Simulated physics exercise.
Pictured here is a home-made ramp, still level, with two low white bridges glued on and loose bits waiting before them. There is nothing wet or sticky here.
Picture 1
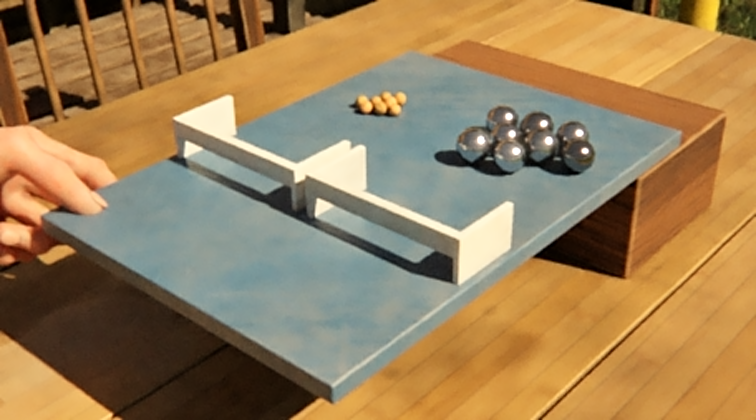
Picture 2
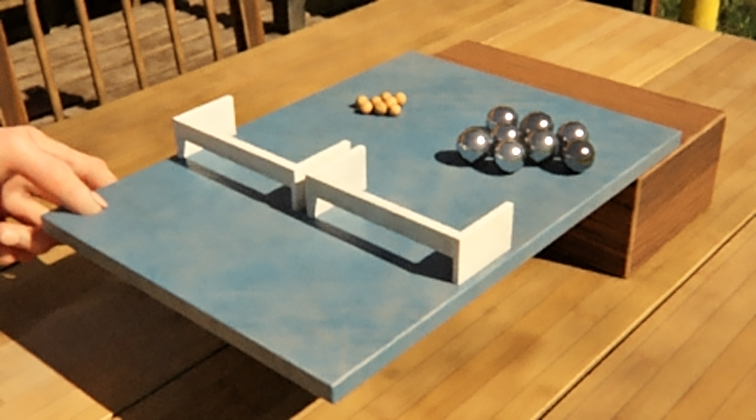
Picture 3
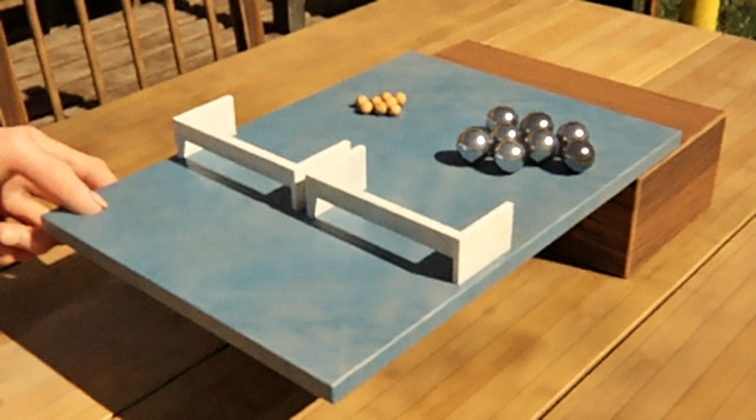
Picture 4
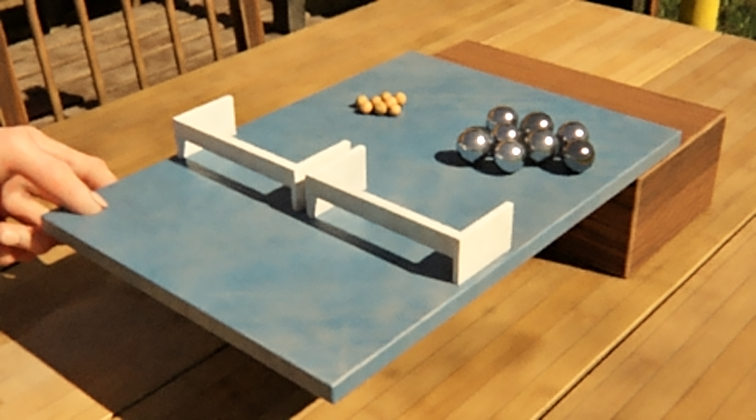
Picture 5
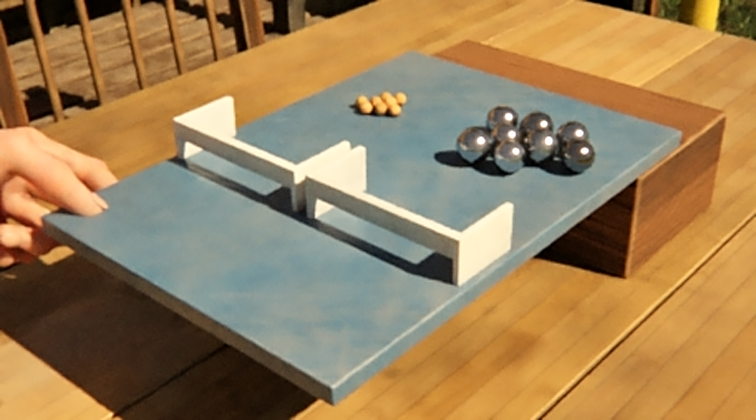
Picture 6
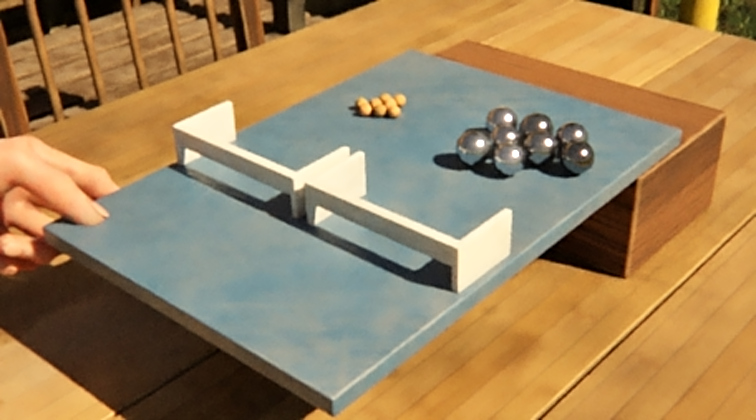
On a sunlit slatted wooden table outdoors, seen from above at an angle, a blue board lies with its far end on a brown wooden block. Small tan beads sit toward the back and larger shiny steel balls to the right, with two low white gates across the middle. A hand at the left holds the board nearly still, then lowers that end very slightly, while the balls, beads and camera stay still.
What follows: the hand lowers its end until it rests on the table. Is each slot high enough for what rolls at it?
The nearer portion is too tall; the farther portion is short enough.
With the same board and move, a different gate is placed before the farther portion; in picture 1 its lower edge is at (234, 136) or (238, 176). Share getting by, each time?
Roughly 100 % and 0 %.
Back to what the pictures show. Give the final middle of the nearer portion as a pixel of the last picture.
I'd say it's centred close to (420, 281).
Then, 0.30 s on from there, board sloping at 9°; nearer portion on its way down; farther portion on its way down.
Then, 0.63 s on from there, board sloping at 16°; nearer portion has reached its gate; farther portion near a third past its gate.
Then, 1.01 s on from there, board resting at 16°; nearer portion has reached its gate; farther portion the whole lot past its gate.
In the end, board resting at 16°; nearer portion gathered behind its gate; farther portion the whole lot past its gate.
